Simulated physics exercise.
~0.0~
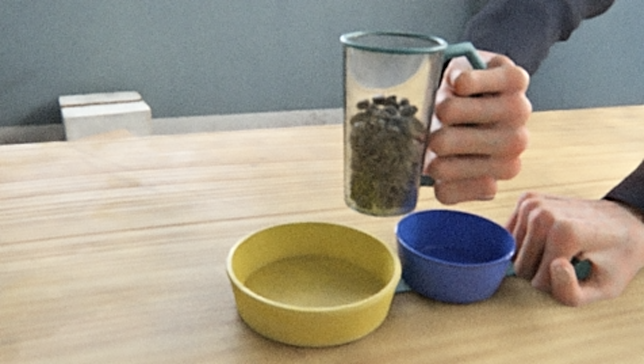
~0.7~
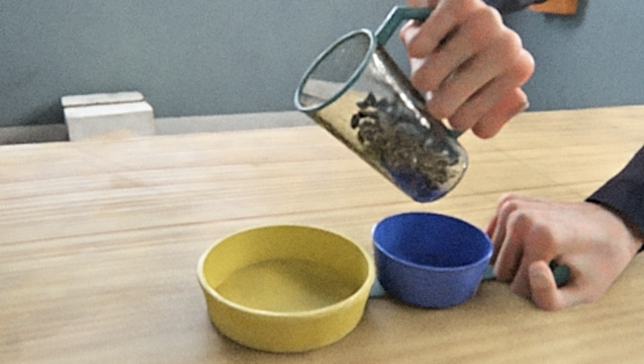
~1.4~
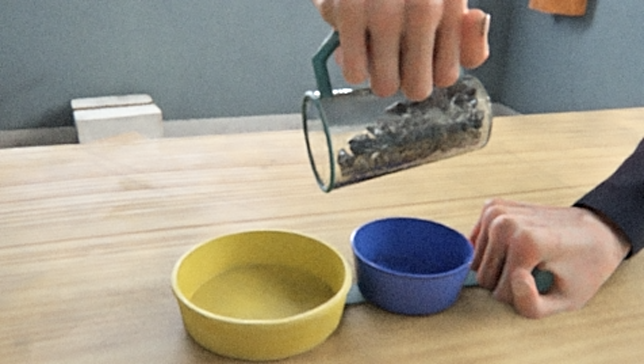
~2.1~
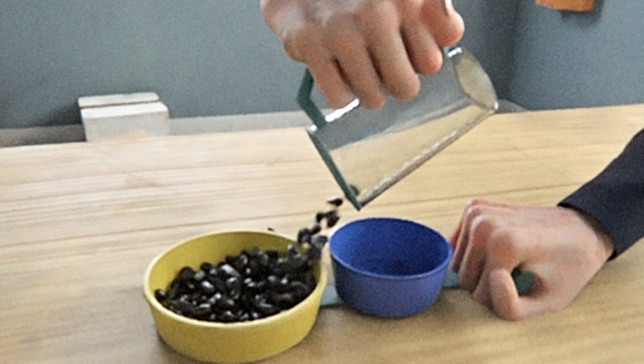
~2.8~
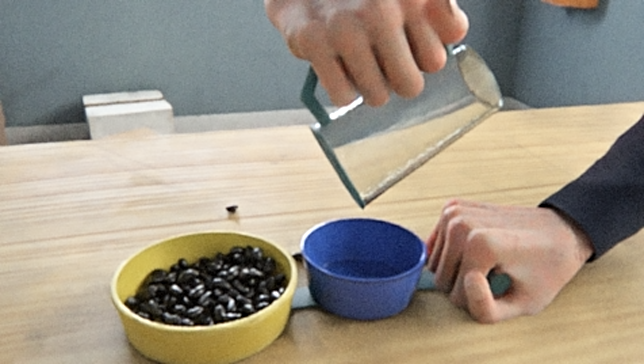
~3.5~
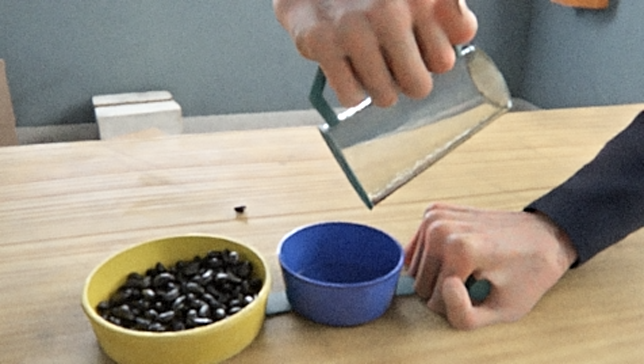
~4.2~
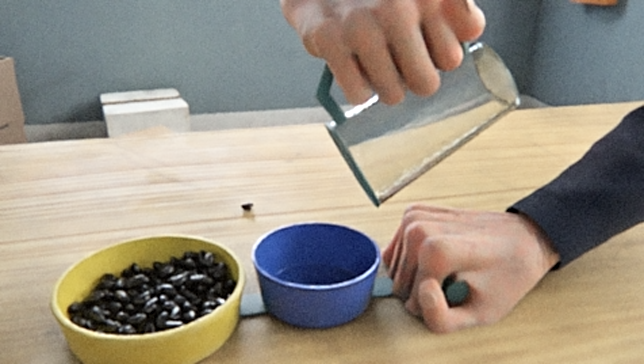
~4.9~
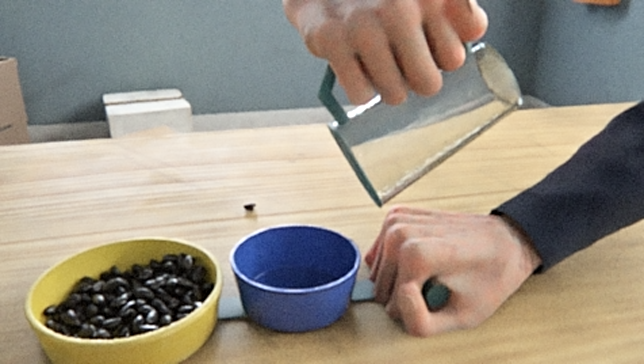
On a pale wooden table before a grey-blue wall, seen from the front and slightly above, a hand holds a clear cup of small black beans over a yellow dish and a smaller blue dish joined by a strip. The other hand grips the strip's end at the right. The cup tips leftward past level while the dishes slide steadily left. The beans pour out and land in the yellow dish, though one dark piece lies on the table behind. The emptied cup stays tilted as the dishes slide farther left, ending with the yellow dish full of beans and the blue dish empty.
